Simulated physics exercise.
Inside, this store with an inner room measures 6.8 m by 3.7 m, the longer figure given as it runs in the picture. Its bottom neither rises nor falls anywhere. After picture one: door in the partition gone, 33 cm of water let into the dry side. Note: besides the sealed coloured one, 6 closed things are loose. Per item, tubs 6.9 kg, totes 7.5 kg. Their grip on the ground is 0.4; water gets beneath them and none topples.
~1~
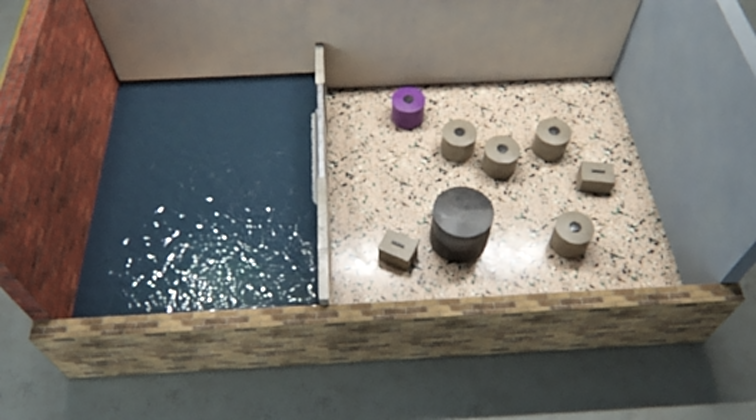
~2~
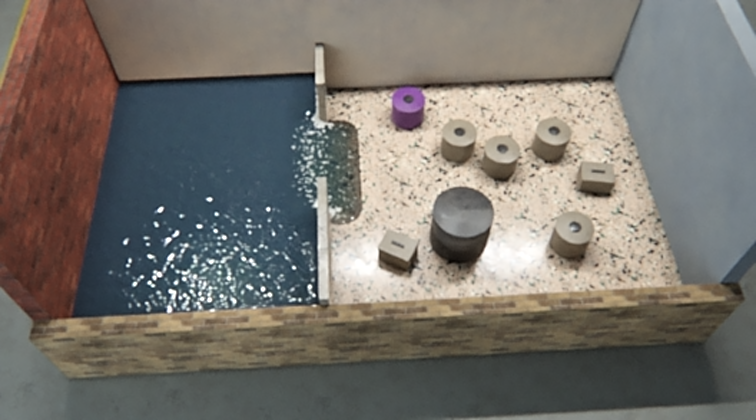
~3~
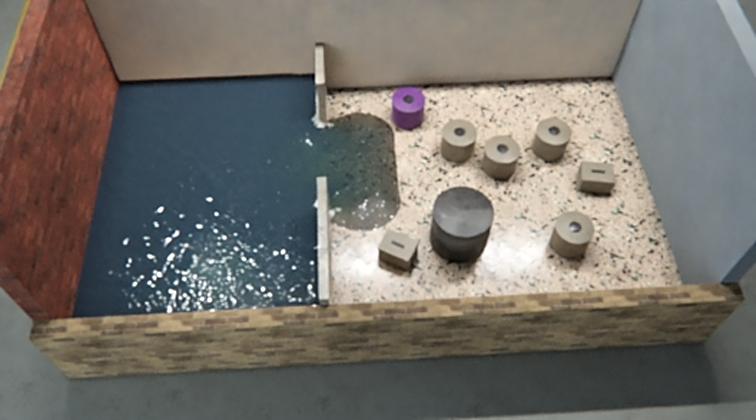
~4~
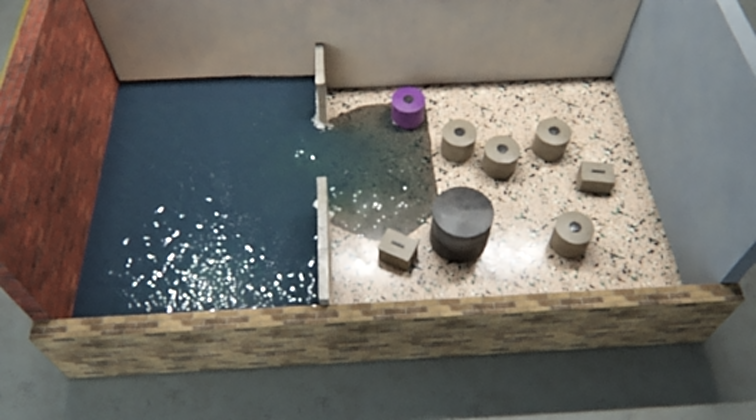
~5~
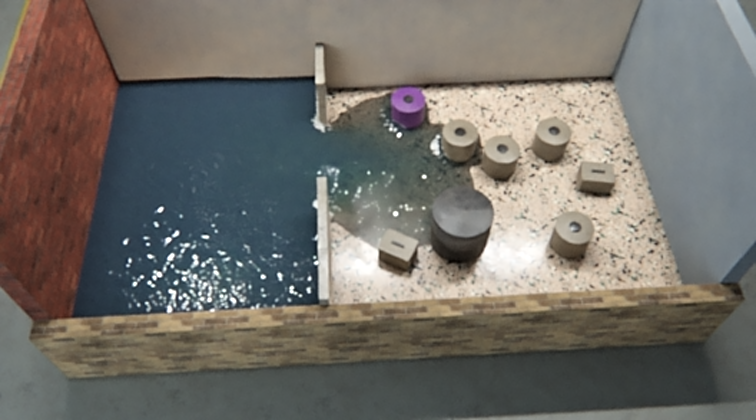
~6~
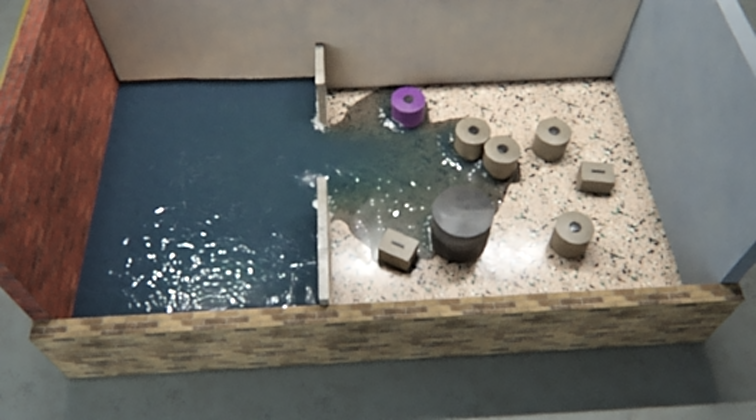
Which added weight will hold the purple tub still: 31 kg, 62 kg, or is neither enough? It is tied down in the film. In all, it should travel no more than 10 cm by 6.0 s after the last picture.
Oh, only the heavier total will serve.
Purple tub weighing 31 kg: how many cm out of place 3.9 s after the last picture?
Roughly 30 cm.
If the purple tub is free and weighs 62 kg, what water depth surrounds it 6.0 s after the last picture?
Something like 13 centimetres.
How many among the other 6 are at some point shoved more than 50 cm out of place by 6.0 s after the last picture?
Result: 6.
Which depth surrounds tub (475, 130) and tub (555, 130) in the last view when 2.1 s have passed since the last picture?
Roughly 15 and 12 cm.
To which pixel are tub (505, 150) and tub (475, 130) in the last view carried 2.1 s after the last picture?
They should sit about (615, 137) and (603, 65) in the last view.
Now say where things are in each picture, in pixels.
The first frame shows the purple tub at (409, 99), on the bottom; water covers 9.9 m2; 0 of 7 have shifted.
The second frame shows the purple tub at (409, 99), on the bottom; 10.6 m2 under water; 0 of 7 have shifted.
The third frame shows the purple tub at (409, 99) rests on the ground; 11.4 m2 under water; 0 of 7 have shifted.
The fourth frame shows the purple tub at (409, 99), on the bottom; water covers 12.3 m2; 0 of 7 have shifted.
The fifth frame shows the purple tub at (409, 99) rests on the ground; 13.1 m2 under water; 0 of 7 have shifted.
The sixth frame shows the purple tub at (409, 99) rests on the ground; 13.7 m2 under water; 1 of 7 have shifted.
Then, 0.4 s after the last picture the purple tub would be 0 cm from its start with 31 kg and 0 cm from its start with 62 kg; 7 cm of water round it then.
Then, 2.1 s after the last picture the purple tub would be 26 cm from its start with 31 kg and 0 cm from its start with 62 kg; 10 cm of water round it then.
Then, 3.9 s after the last picture the purple tub would be 34 cm from its start with 31 kg and 0 cm from its start with 62 kg; 7 cm of water round it then.
Then, 6.0 s after the last picture the purple tub would be 34 cm from its start with 31 kg and 0 cm from its start with 62 kg; 13 cm of water round it then.
